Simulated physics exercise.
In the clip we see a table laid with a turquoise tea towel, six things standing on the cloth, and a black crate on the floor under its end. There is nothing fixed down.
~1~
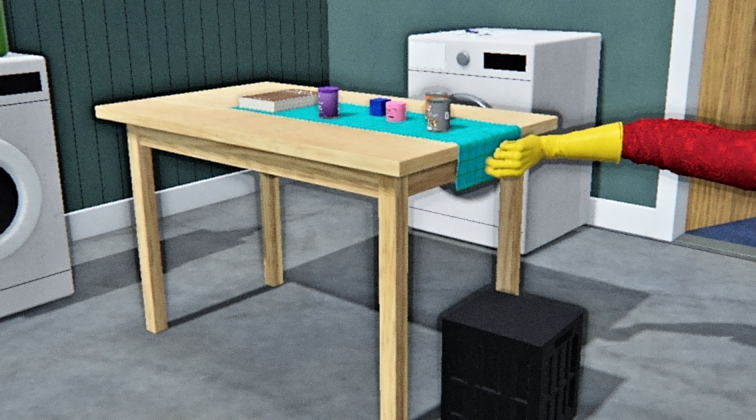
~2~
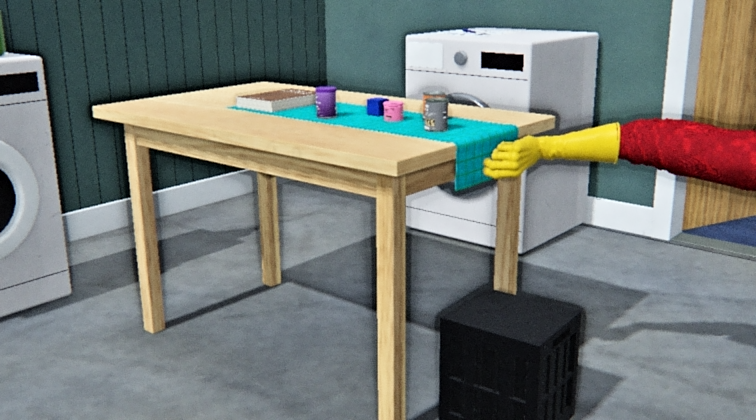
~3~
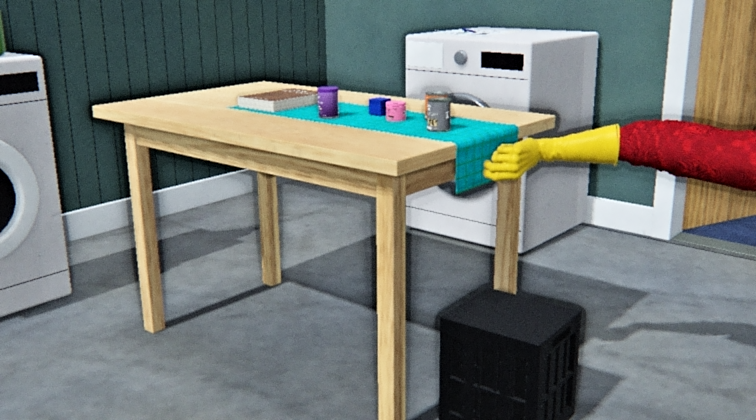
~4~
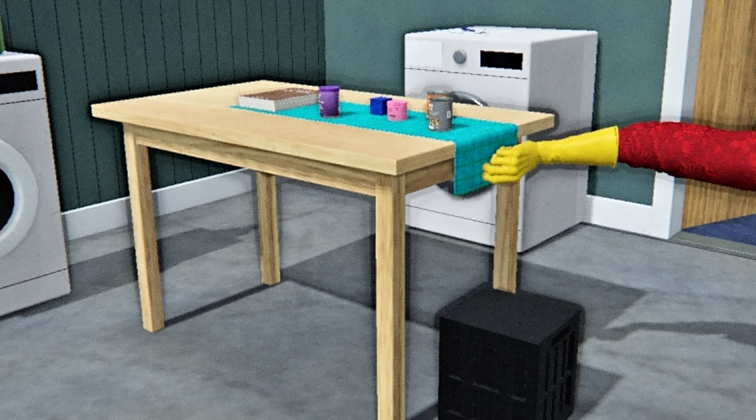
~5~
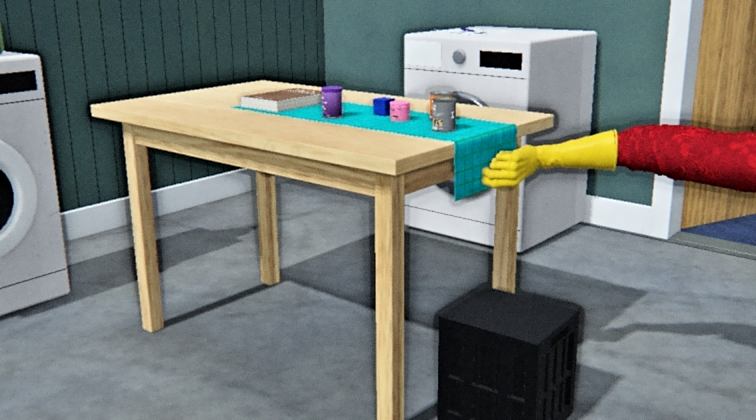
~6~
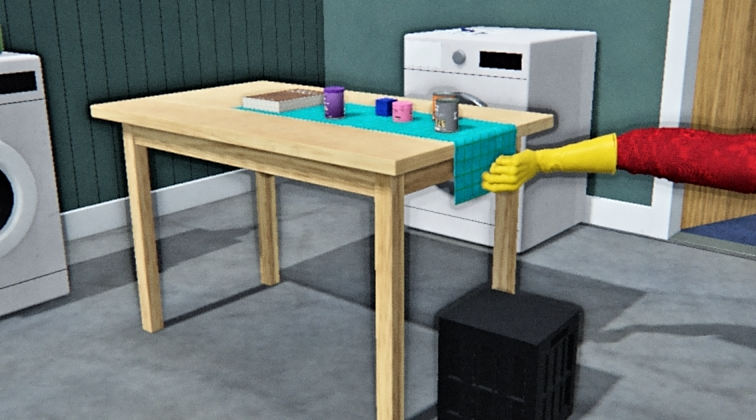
A turquoise cloth carrying small containers slides slightly right as a yellow-gloved hand pulls its end.
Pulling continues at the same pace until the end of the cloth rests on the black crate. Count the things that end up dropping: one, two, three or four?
The number that drops is three.
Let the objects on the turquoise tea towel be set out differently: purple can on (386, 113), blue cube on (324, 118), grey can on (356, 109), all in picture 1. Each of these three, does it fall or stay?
The purple can does not fall; the blue cube remains up; the grey can stays on.
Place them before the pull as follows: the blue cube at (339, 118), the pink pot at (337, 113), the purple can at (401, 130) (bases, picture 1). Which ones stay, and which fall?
The blue cube is still on top, the pink pot is still on top and the purple can is off the top.
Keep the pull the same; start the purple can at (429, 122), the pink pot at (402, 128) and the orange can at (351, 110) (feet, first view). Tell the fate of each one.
Purple can: Goes. Pink pot: Goes. Orange can: Stays.
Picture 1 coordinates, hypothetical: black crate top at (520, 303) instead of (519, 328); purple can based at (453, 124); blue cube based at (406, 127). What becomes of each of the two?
Purple can: Lost; blue cube: Lost.
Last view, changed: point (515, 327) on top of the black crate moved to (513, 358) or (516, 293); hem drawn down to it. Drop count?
Then 4 and 2.
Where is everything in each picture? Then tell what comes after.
Hem (457, 191); grey can (439, 99); orange can (437, 93); pink pot (396, 103); blue cube (380, 99); purple can (328, 88); top of the crate (519, 328), in the first picture.
Hem (456, 191); grey can (437, 99), in the second picture.
Hem (456, 194); orange can (437, 93), in the third picture.
Hem (454, 196); pink pot (397, 102); top of the crate (516, 326), in the fourth picture.
Hem (455, 202); blue cube (384, 98), in the fifth picture.
Hem (455, 205); grey can (447, 99); orange can (444, 93); pink pot (403, 103); blue cube (386, 99); purple can (334, 88), in the sixth picture.
Early on, hem near (486, 234); grey can gone.
Midway, hem near (486, 288); grey can and orange can gone.
Near the end, hem on the crate; grey can, orange can and pink pot gone.
Finally, hem on the crate; grey can, orange can and pink pot gone. It carries off three.
